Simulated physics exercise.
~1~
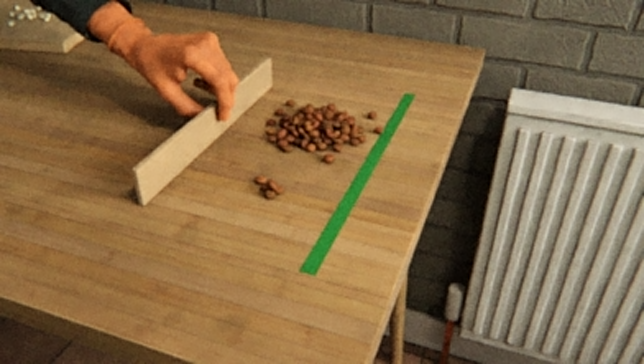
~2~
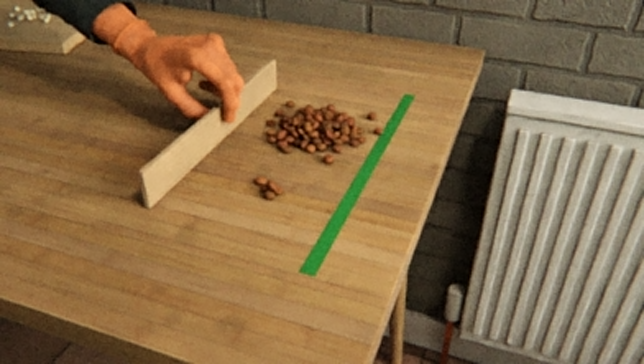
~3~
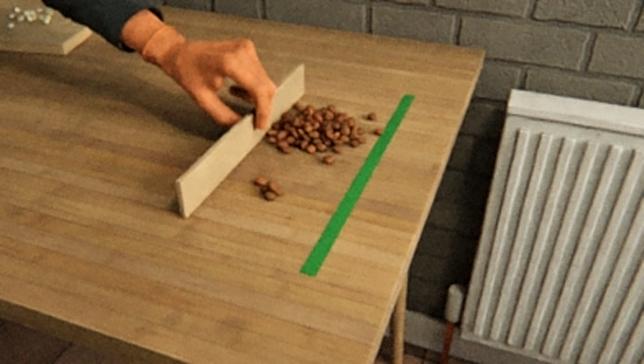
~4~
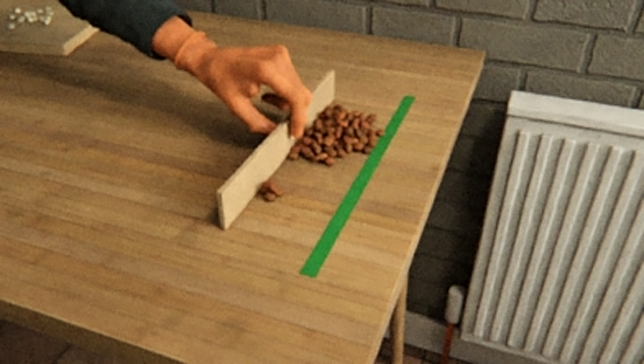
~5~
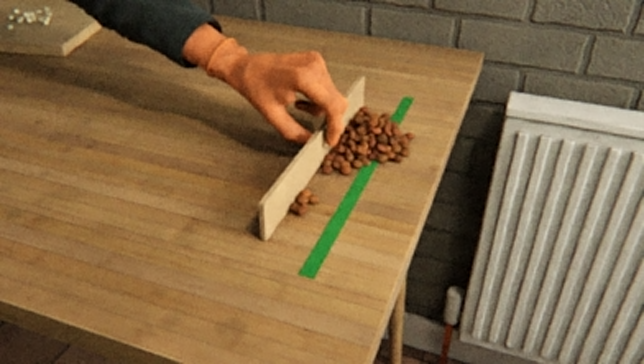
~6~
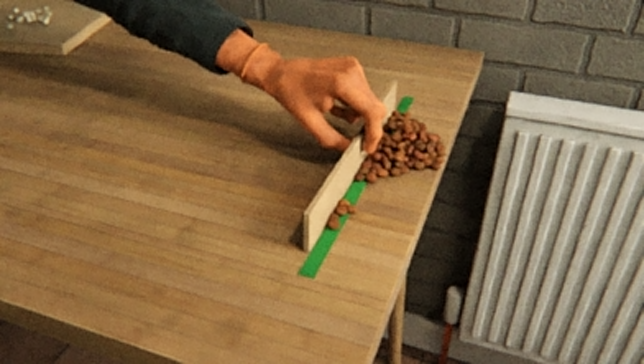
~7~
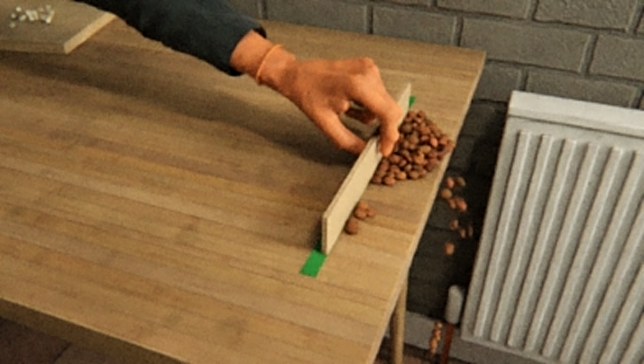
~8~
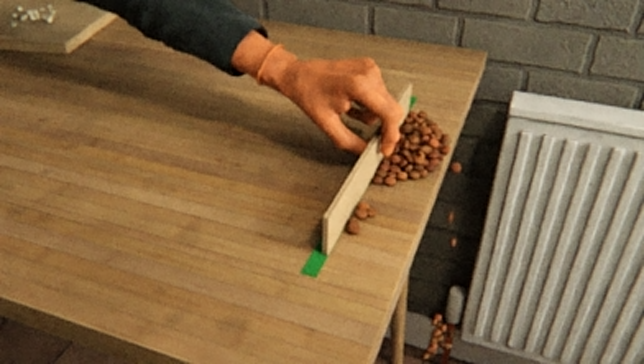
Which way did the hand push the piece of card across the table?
The hand pushed the card to the right, towards the end of the table, until it stood on the green tape.
